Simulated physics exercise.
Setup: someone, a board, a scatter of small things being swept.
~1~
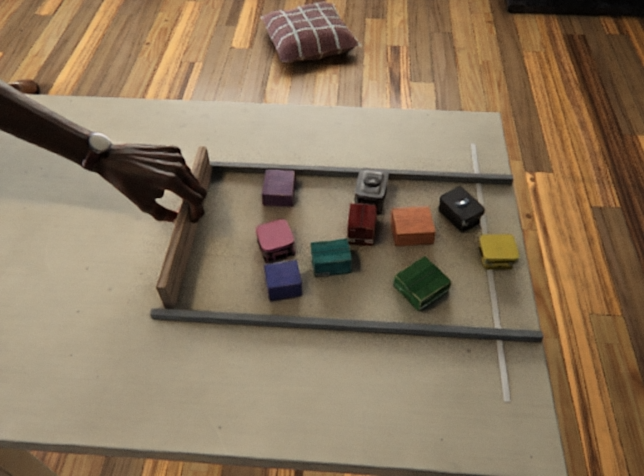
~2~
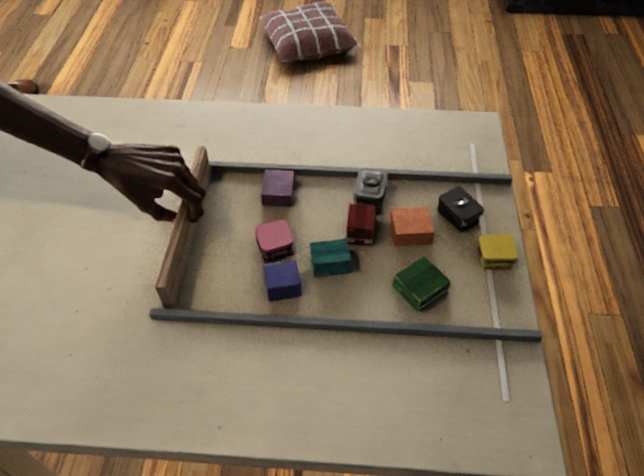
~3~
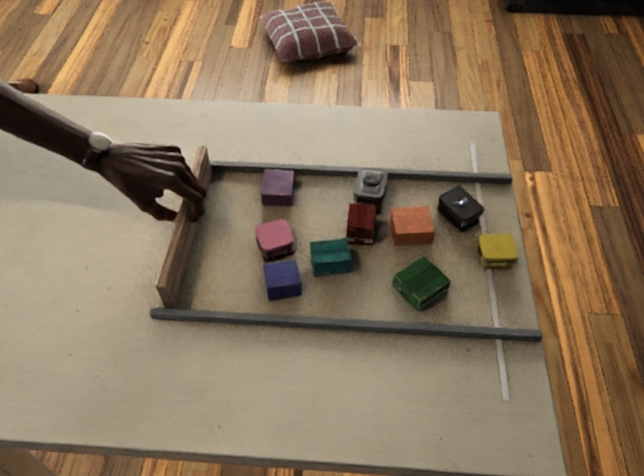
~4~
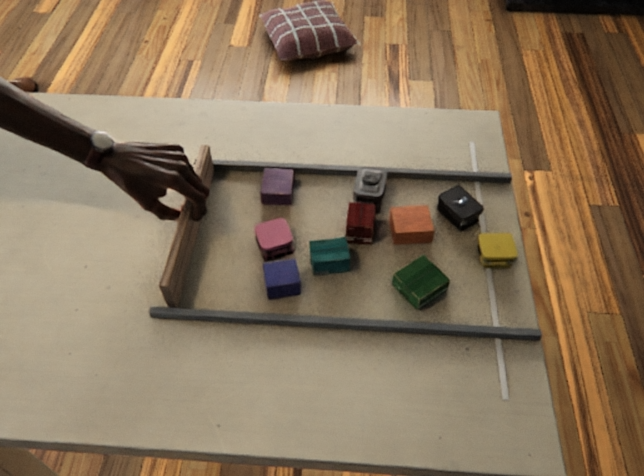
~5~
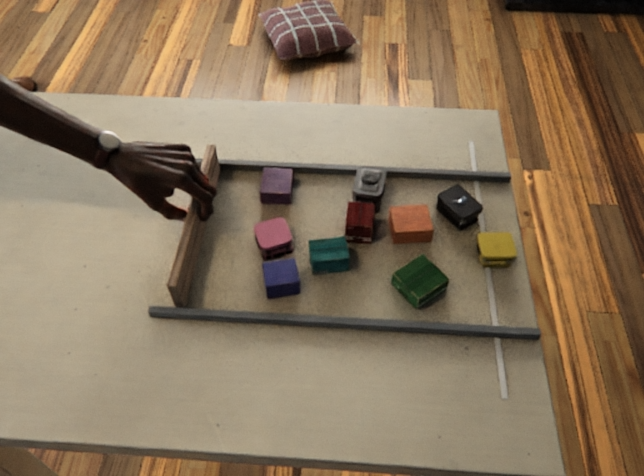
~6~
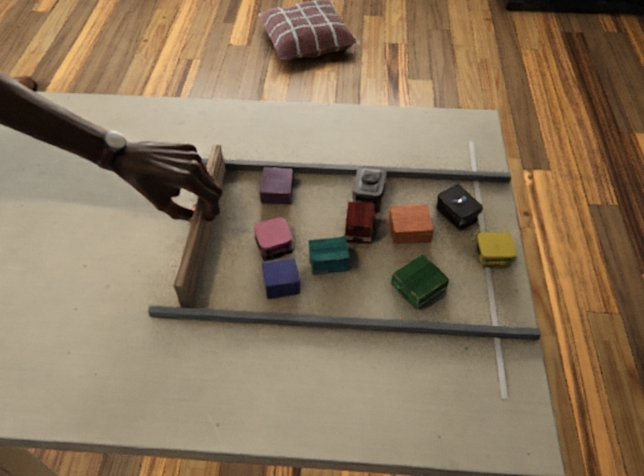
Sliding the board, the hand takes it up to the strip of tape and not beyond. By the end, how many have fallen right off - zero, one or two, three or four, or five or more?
By the end, five or more have.
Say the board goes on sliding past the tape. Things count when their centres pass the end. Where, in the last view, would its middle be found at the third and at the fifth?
Pixels, in order: Around (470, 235), around (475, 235).
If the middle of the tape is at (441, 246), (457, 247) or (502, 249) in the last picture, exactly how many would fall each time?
The three tries give 1, 2 and 6.
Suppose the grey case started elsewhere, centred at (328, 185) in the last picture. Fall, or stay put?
From that start, the object then does not stay.
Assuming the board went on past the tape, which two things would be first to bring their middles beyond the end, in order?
Order, earliest first: Yellow case, black case.
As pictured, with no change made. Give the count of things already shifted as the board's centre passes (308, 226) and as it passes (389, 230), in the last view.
At the first spot 4, then 9.
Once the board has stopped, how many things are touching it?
Number in contact with it: 4.
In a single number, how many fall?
The number that fall is 6.
A little later, none off yet; yellow case at rest near (495, 250); black case at rest near (458, 208); green box at rest near (420, 281).
Next, none off yet; yellow case at rest near (495, 250); black case shifted a little near (477, 203); green box shifted about its own width near (456, 289).
When it is over, the number that fall off is five or more; down, turquoise box, grey case, orange block, green box, black case and yellow case.
